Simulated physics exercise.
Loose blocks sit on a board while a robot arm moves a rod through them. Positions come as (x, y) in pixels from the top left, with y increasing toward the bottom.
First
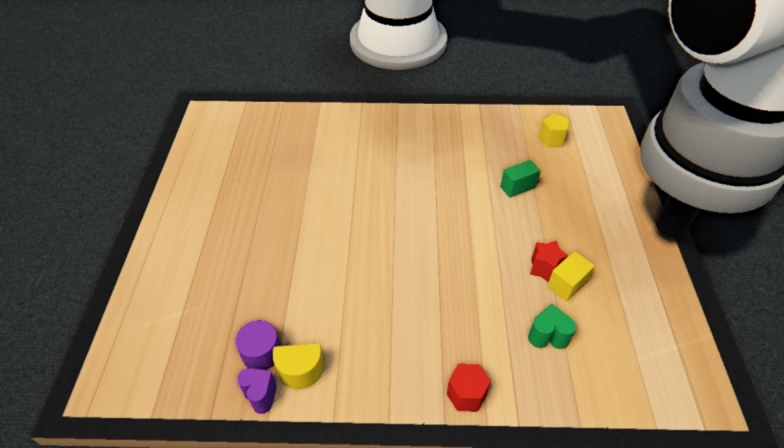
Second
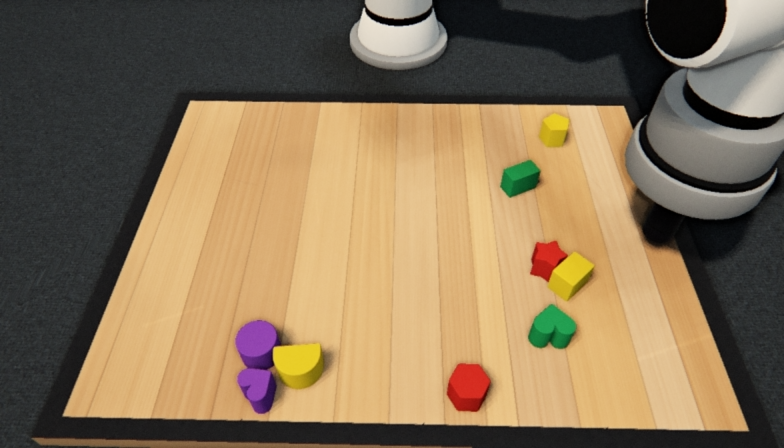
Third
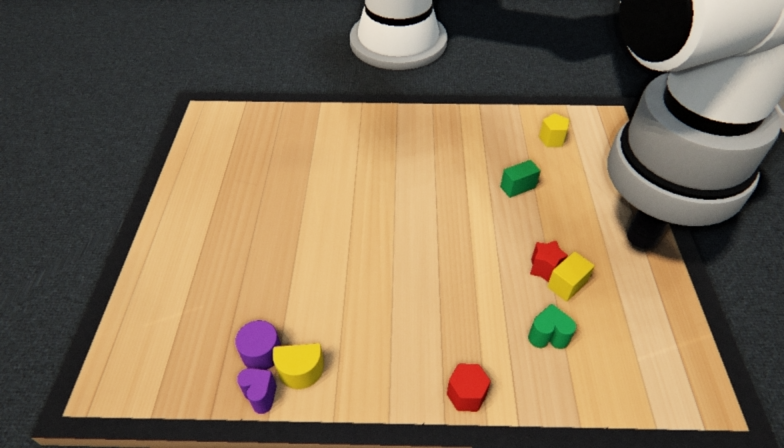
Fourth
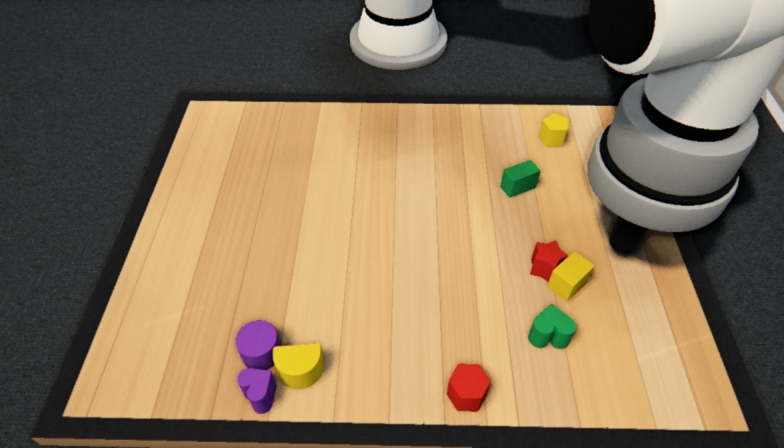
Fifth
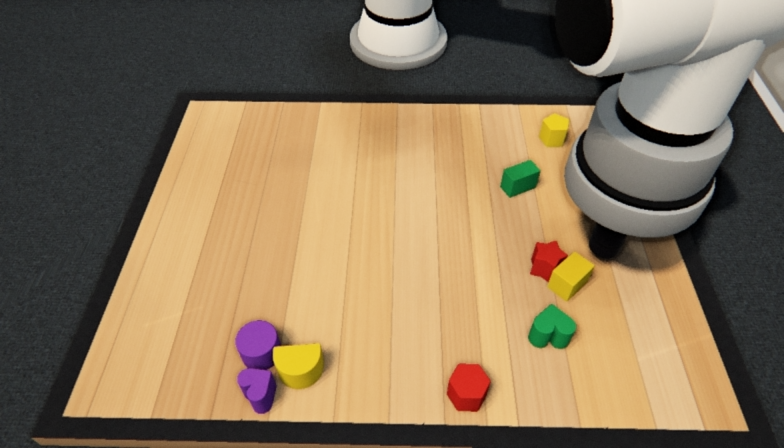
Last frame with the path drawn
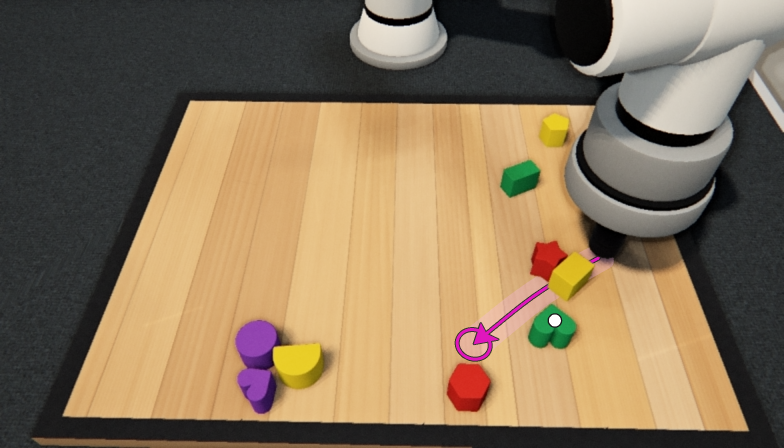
A robot arm moves its rod left across the board's right side, touching no blocks.
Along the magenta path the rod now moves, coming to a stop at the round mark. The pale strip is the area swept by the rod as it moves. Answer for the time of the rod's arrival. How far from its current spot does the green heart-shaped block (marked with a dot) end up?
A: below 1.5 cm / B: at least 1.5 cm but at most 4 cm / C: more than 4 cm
It's B.
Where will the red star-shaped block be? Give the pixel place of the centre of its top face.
It will end up at (527, 255).
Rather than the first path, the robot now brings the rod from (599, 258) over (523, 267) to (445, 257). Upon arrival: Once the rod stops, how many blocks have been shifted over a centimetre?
The answer will be two.
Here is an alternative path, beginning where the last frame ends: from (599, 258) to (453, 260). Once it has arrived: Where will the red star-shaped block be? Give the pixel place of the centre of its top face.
Near (480, 266).
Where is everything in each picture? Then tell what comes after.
In the first picture, tip of the rod at (670, 227), middles of tops, red hexagonal block at (470, 380), red star-shaped block at (550, 252), green heart-shaped block at (555, 321), yellow oblong block at (574, 268).
In the second picture, rod at (657, 233), nothing pushed.
In the third picture, rod at (641, 238), nothing pushed.
In the fourth picture, rod at (623, 243), nothing pushed.
In the fifth picture, rod at (603, 248), red hexagonal block at (470, 380), red star-shaped block at (550, 252), green heart-shaped block at (555, 321), yellow oblong block at (574, 268).
The line goes from (599, 258) through (536, 295) to (474, 344); the dot is on the green heart-shaped block.
The first path, step by step. One third of the way, rod at (560, 272); red star-shaped block at (535, 253), turned 50° clockwise; green heart-shaped block at (554, 324); yellow oblong block at (550, 290), turned 20° anticlockwise.
Two thirds of the way, rod at (518, 301); red star-shaped block at (527, 255), turned 85° clockwise; green heart-shaped block at (551, 350), turned 90° anticlockwise; yellow oblong block at (516, 327), turned 55° anticlockwise.
At the end, rod at (476, 335); red hexagonal block at (469, 384); red star-shaped block at (527, 255), turned 85° clockwise; green heart-shaped block at (551, 353), turned 100° anticlockwise; yellow oblong block at (502, 360), turned 125° anticlockwise.
